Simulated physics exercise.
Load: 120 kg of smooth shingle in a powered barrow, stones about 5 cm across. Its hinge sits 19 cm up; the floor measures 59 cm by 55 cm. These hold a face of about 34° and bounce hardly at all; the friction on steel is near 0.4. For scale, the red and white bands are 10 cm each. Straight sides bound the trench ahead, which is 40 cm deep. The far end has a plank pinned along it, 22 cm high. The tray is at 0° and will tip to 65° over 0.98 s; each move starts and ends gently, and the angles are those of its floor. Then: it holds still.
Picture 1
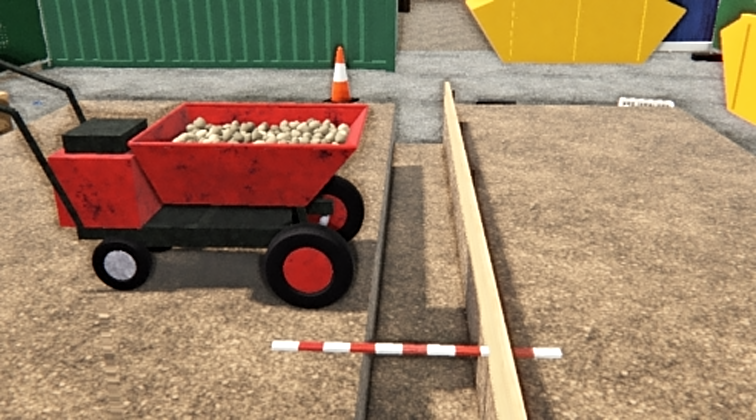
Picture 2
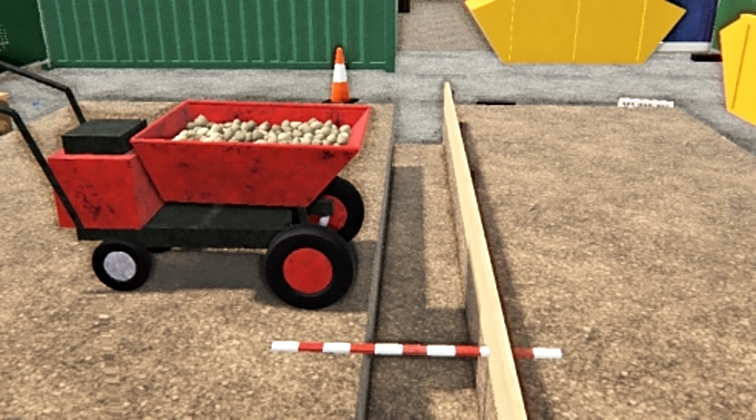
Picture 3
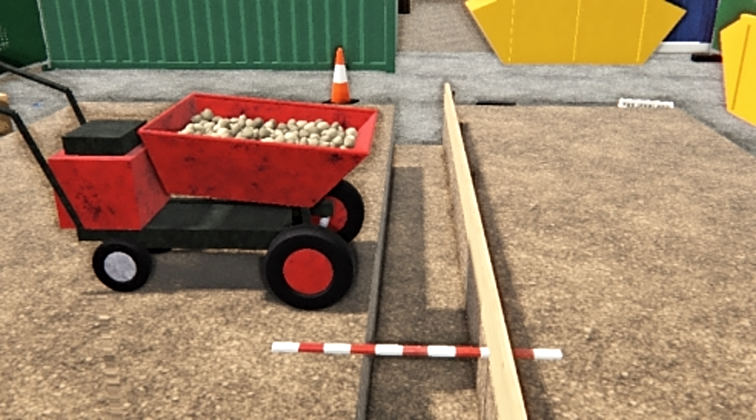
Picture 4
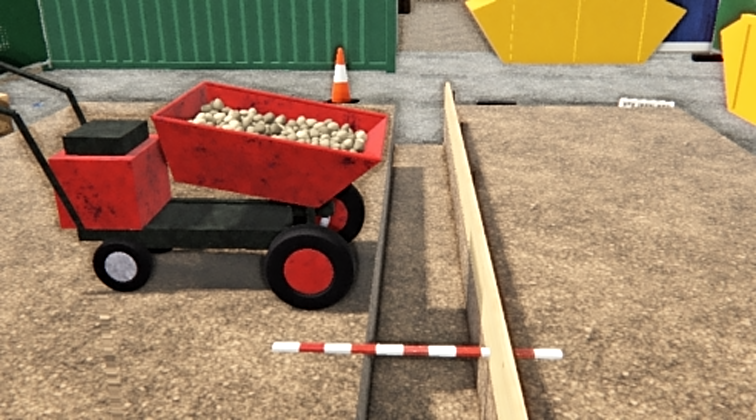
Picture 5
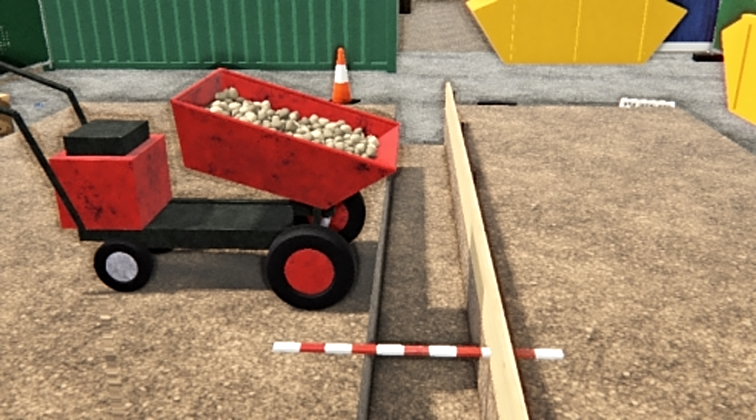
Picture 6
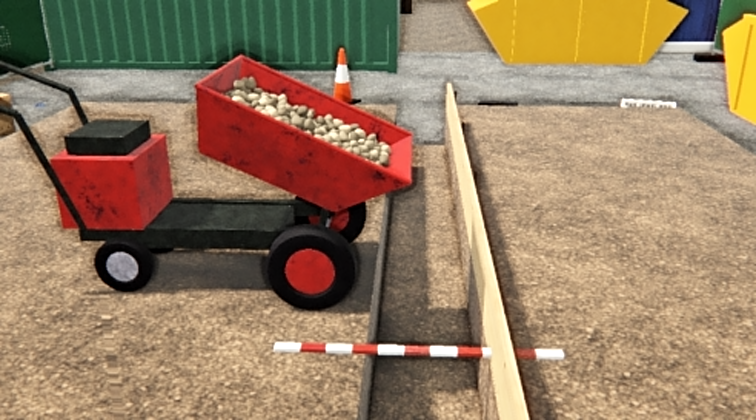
Red motorised barrow full of pale stones standing beside a trench, its tray gradually tilting forward to the right.
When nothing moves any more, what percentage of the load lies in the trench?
71 %.
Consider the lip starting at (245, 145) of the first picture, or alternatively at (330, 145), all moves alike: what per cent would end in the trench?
Estimates: 100 % then 95 %.
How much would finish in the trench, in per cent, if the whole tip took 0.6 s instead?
That would give about 60 percent.
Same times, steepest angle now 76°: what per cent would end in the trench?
The trench would hold about 85% of it.
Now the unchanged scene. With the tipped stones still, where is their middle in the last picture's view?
Middle at around (455, 336), I'd say.
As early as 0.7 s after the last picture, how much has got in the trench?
At that moment: Approx. 20 %.
Then, 0.3 s after the last picture the floor is at 55°, 100 % in the tray; the foremost stones are at (434, 217).
Then, 0.7 s after the last picture the floor is at 65°, 71 % in the tray, 20 % in the trench, 9 % past the trench; the foremost stones are at (528, 257).
Then, 1.0 s after the last picture the floor is at 65°, 29 % in the tray, 43 % in the trench, 29 % past the trench; the foremost stones are at (642, 282).
Then, 3.0 s after the last picture the floor is at 65°, 0 % in the tray, 71 % in the trench, 29 % past the trench; the foremost stones are past the picture's edge.
